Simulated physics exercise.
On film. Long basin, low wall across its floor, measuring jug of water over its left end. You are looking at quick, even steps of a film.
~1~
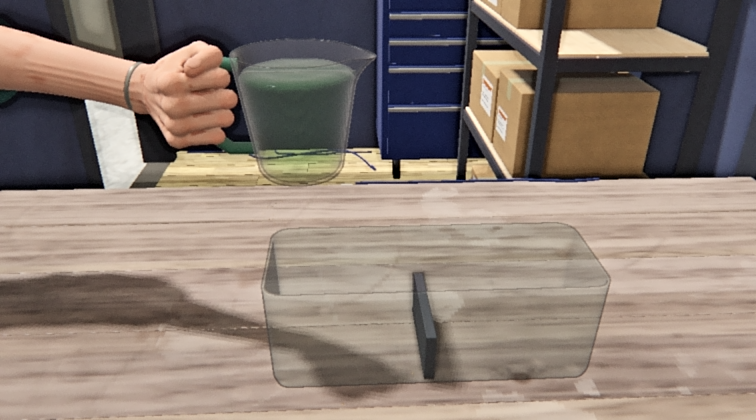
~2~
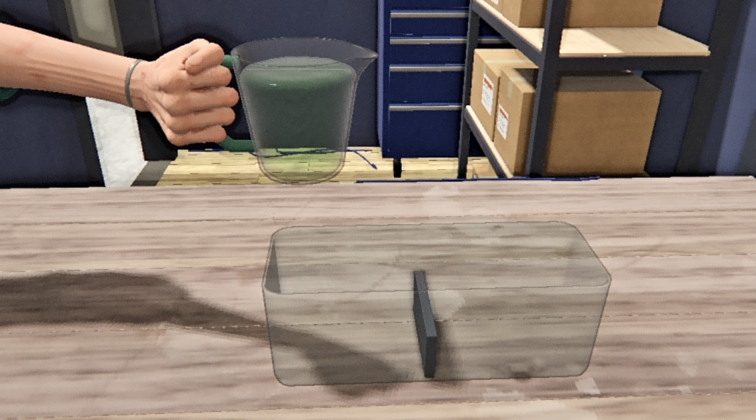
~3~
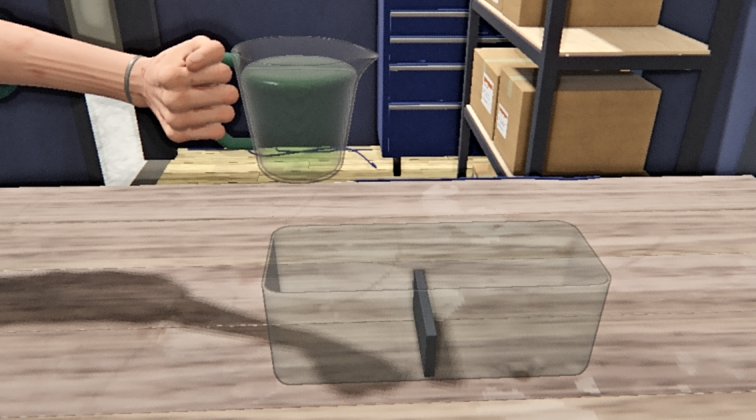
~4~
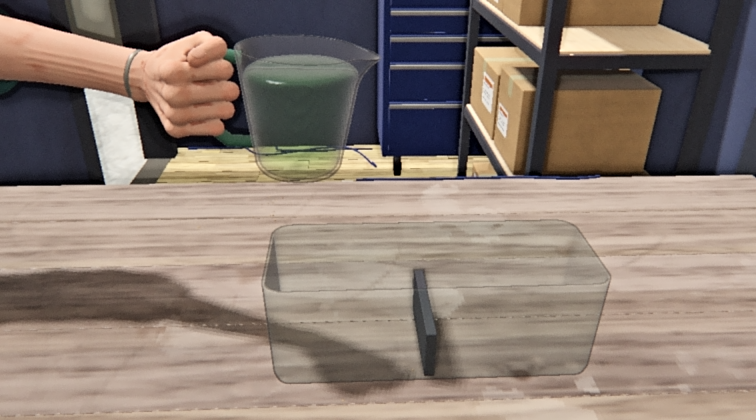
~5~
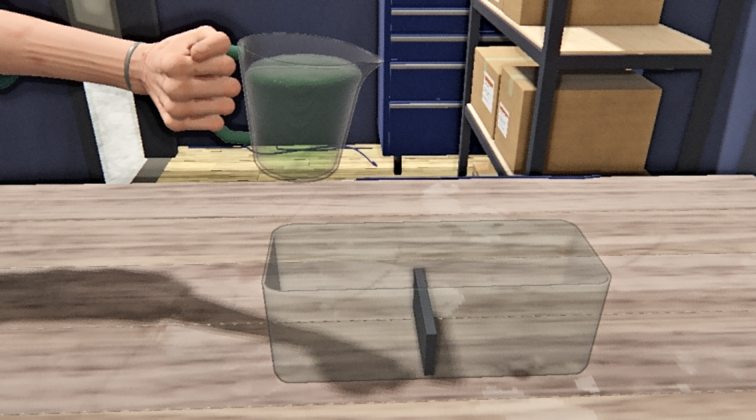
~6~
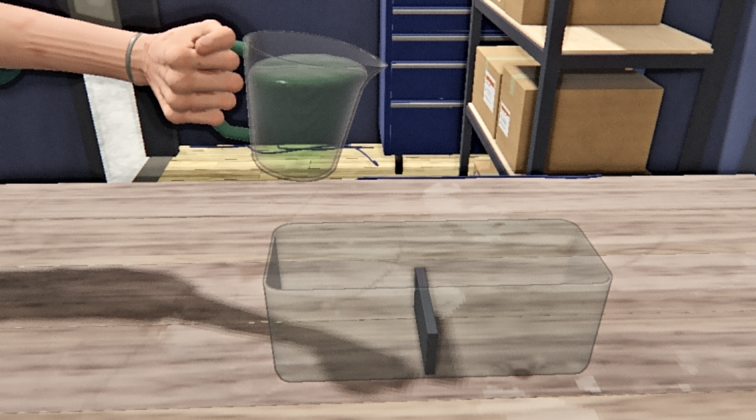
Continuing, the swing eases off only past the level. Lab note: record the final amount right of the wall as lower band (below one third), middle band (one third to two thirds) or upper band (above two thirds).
Recorded: Upper band.
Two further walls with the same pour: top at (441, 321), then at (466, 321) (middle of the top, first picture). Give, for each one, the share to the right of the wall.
55 %, then 15 %.
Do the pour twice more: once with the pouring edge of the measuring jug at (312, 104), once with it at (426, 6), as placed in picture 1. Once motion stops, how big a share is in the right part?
It works out to around 0 % and then around 95 %.
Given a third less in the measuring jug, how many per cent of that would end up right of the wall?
Near 65 in a hundred.
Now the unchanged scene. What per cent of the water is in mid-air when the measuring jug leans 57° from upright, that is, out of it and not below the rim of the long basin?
Some 15 per cent, I'd say.
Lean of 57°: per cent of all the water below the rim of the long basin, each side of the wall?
About 0 per cent on the left and 5 on the right.
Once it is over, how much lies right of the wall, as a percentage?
About 75 per cent.
A moment on, the measuring jug is tipped part way and 78 per cent is still to pour, 0 is left of the wall and 6 right of it.
Next, the measuring jug is tipped on its side and 23 per cent is still to pour, 3 is left of the wall and 56 right of it.
Then the measuring jug is tipped right over and 0 per cent is still to pour, 22 is left of the wall and 76 right of it.
Later the measuring jug is tipped right over and 0 per cent is still to pour, 24 is left of the wall and 76 right of it.
At rest 24 per cent lies left of the wall, 76 right of it and 1 outside.
